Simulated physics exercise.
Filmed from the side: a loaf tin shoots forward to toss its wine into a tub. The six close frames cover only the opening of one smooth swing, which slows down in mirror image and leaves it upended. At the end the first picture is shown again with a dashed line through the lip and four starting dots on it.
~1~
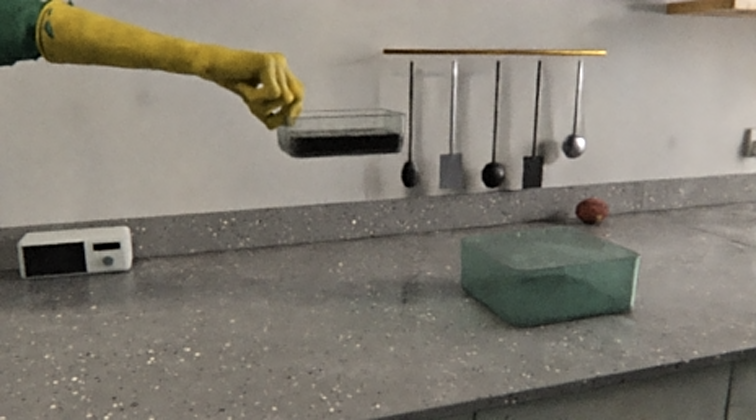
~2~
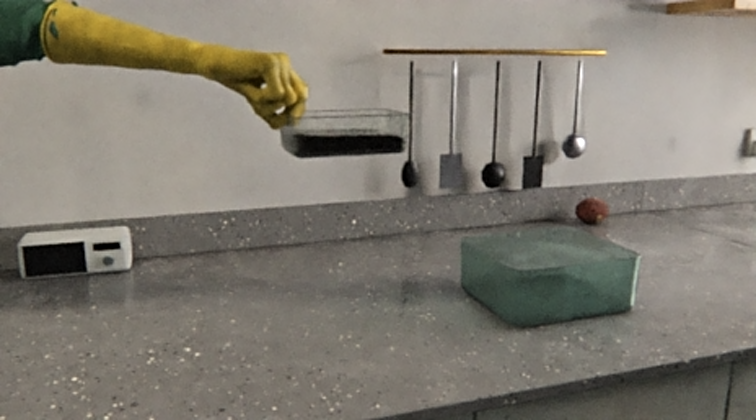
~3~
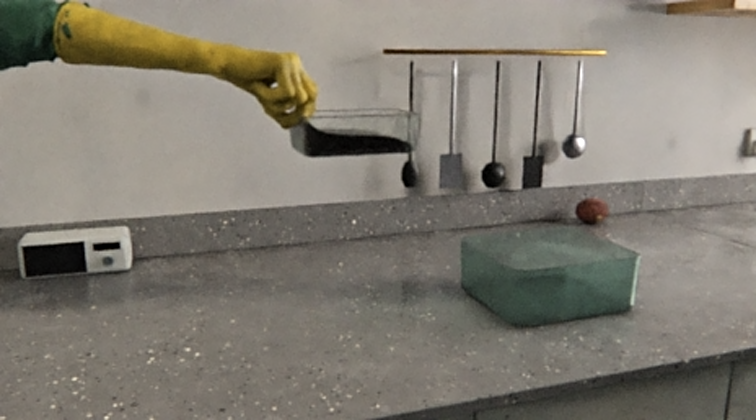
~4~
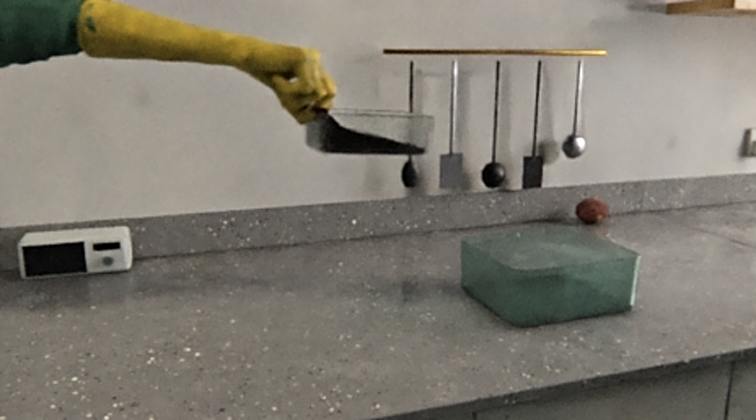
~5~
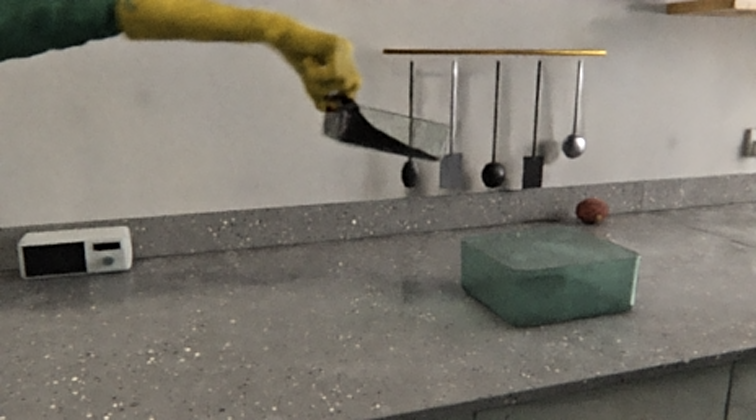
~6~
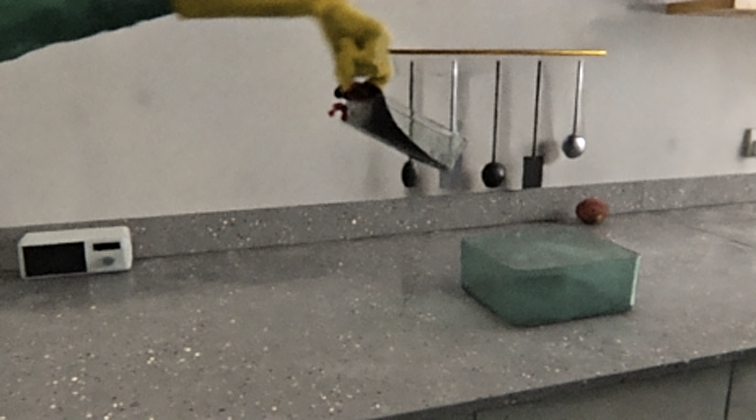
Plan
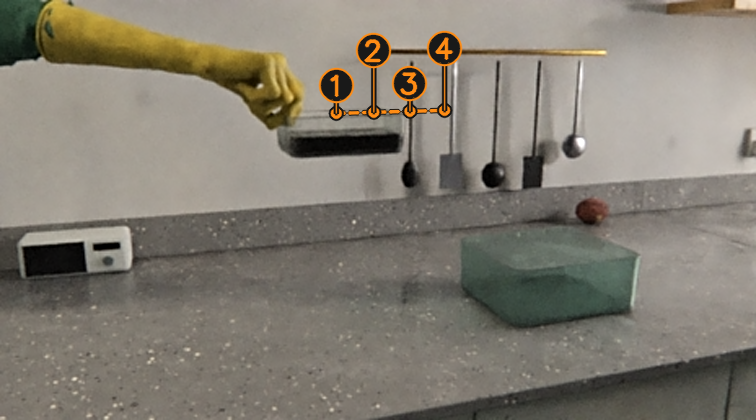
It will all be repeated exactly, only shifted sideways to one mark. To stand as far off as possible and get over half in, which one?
Dot 2.
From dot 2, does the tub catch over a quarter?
Yes, clearly.
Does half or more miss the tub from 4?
No, not at all.
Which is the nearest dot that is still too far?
The answer is 1.
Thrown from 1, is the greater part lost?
Yes, that goes wrong.
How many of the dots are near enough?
Three of the four.
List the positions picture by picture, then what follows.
Upright, lip at (394, 111); tub from (508, 326) to (631, 308); nothing has left yet.
Upright, lip at (397, 111); nothing has left yet.
Upright, lip at (406, 111); nothing has left yet.
Tipped about 4°, lip at (421, 114); wine is over the rim, down to (320, 110).
Tipped about 13°, lip at (439, 123); wine is over the rim, down to (323, 109).
Tipped about 27°, lip at (454, 137); wine is over the rim, down to (336, 116).
On the marked copy, 1 at (336, 113); 2 at (373, 112); 3 at (409, 111); 4 at (444, 110).
Choosing 1, about 29 % lands in the tub, 67 % falls short and 4 % goes beside or beyond.
Choosing 2, about 61 % lands in the tub, 30 % falls short and 9 % goes beside or beyond.
Choosing 3, about 67 % lands in the tub, 18 % falls short and 16 % goes beside or beyond.
Choosing 4, about 81 % lands in the tub, 15 % falls short and 4 % goes beside or beyond.
